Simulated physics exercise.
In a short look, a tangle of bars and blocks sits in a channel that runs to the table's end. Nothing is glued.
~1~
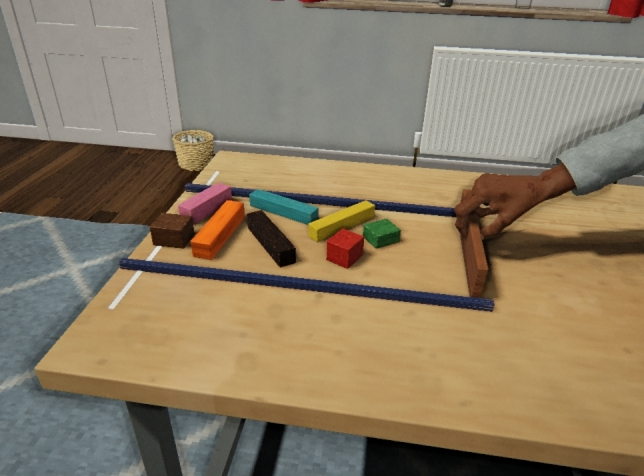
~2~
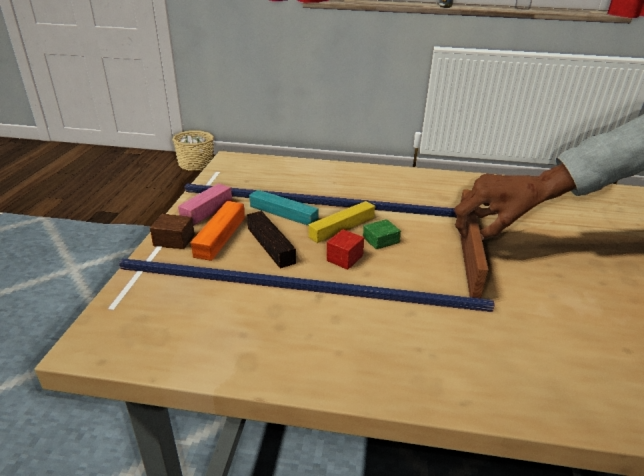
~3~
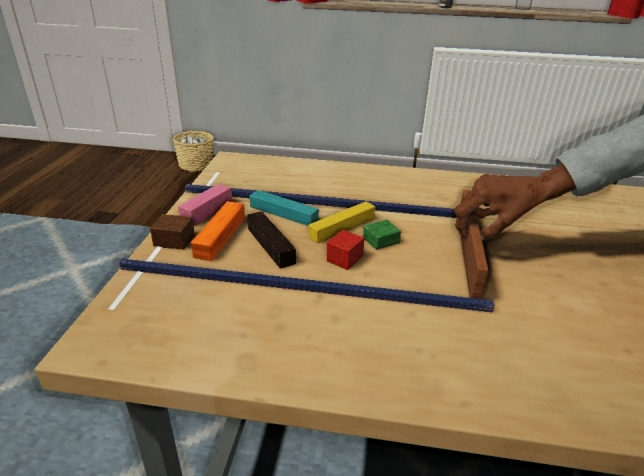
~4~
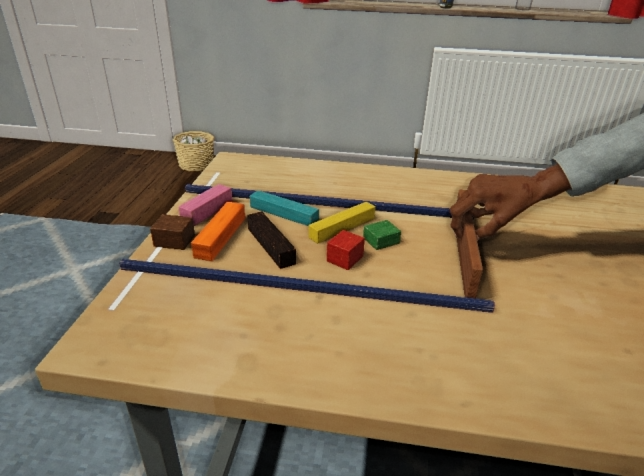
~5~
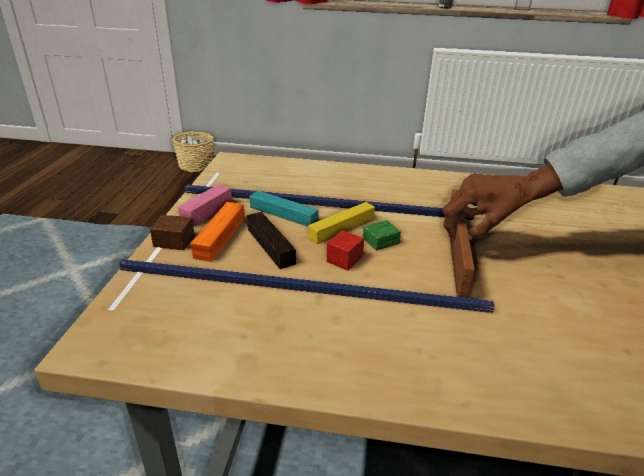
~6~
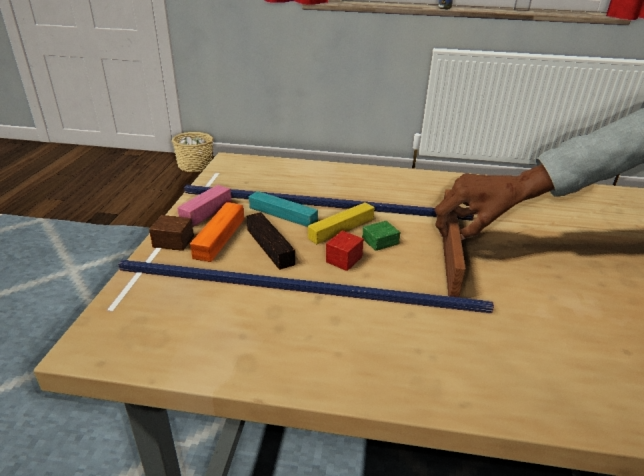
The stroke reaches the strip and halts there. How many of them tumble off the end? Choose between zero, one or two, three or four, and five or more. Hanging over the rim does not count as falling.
The count is five or more.
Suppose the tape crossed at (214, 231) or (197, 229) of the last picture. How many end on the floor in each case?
3 and 4 down on the floor.
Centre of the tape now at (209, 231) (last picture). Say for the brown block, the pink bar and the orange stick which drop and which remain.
One by one: The brown block topples, the pink bar topples, the orange stick topples.
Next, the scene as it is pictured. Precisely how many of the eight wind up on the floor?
The exact number is 6.
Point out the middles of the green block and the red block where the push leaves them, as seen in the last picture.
First (160, 219), then (150, 233).
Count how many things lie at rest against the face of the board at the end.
2 end up touching it.
A little later, none off yet; brown block at rest near (172, 233); pink bar at rest near (206, 205); orange stick at rest near (219, 230).
Next, none off yet; brown block shifted a little near (155, 235); pink bar shifted about its own width near (163, 204); orange stick shifted a little near (183, 230).
When it is over, the number that fall off is five or more; down, yellow bar, black bar, turquoise bar, orange stick, pink bar and brown block.
